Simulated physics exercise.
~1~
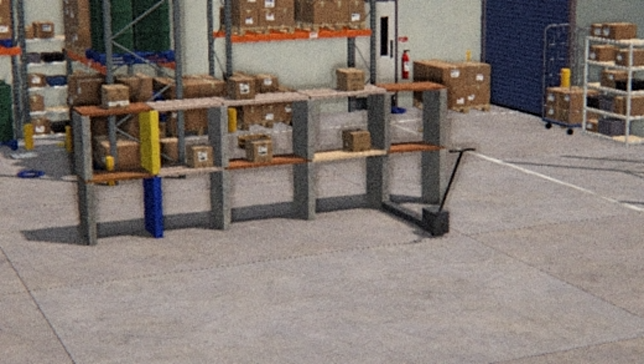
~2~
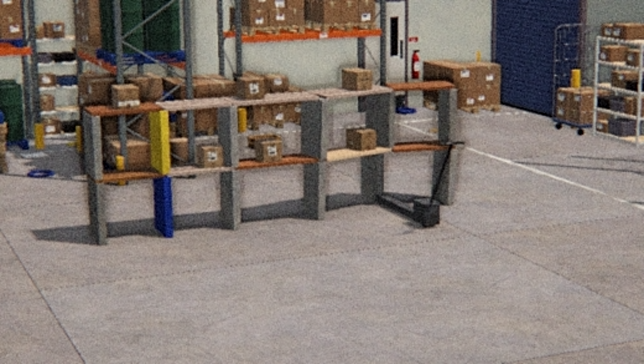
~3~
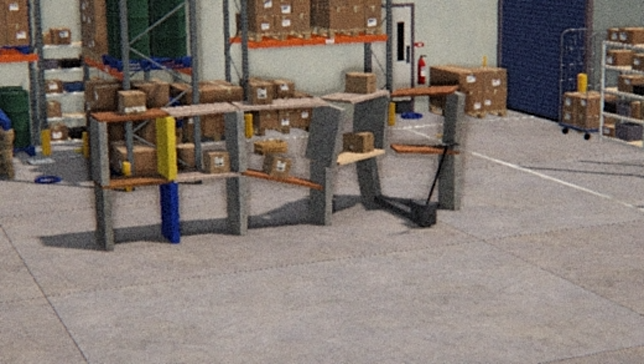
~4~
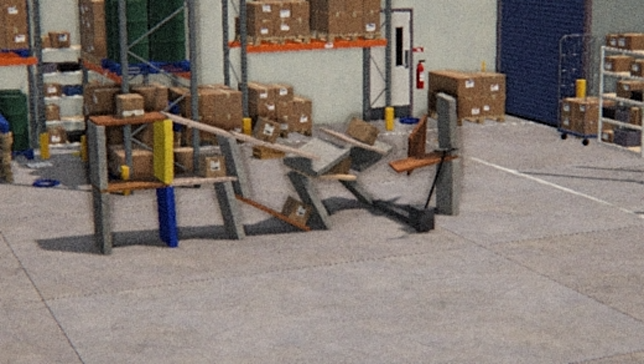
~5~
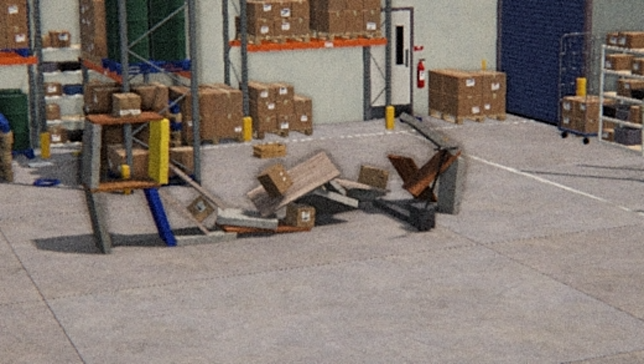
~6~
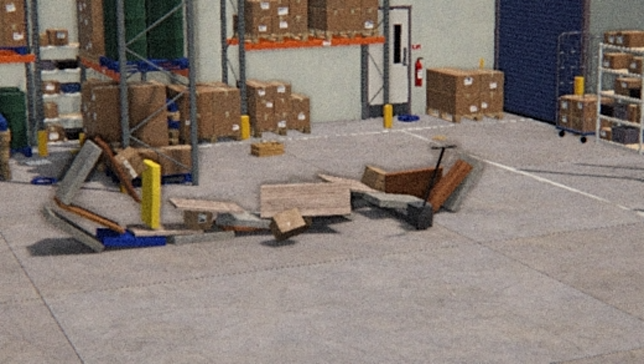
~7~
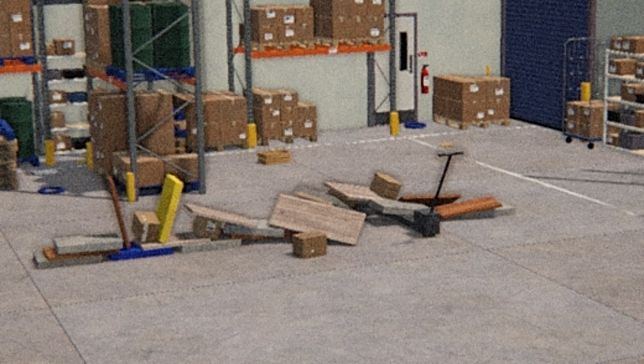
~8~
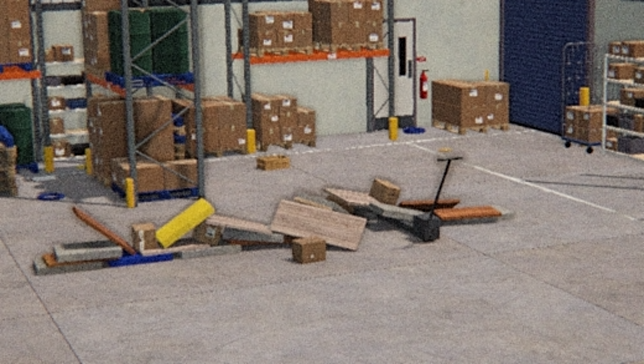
A long two-tier shelf of boards on grey, blue and yellow uprights, holding cartons, buckled near the small black jack at its right, then collapsed leftward until everything lay in a low heap, the yellow upright tipping over last against the rubble.
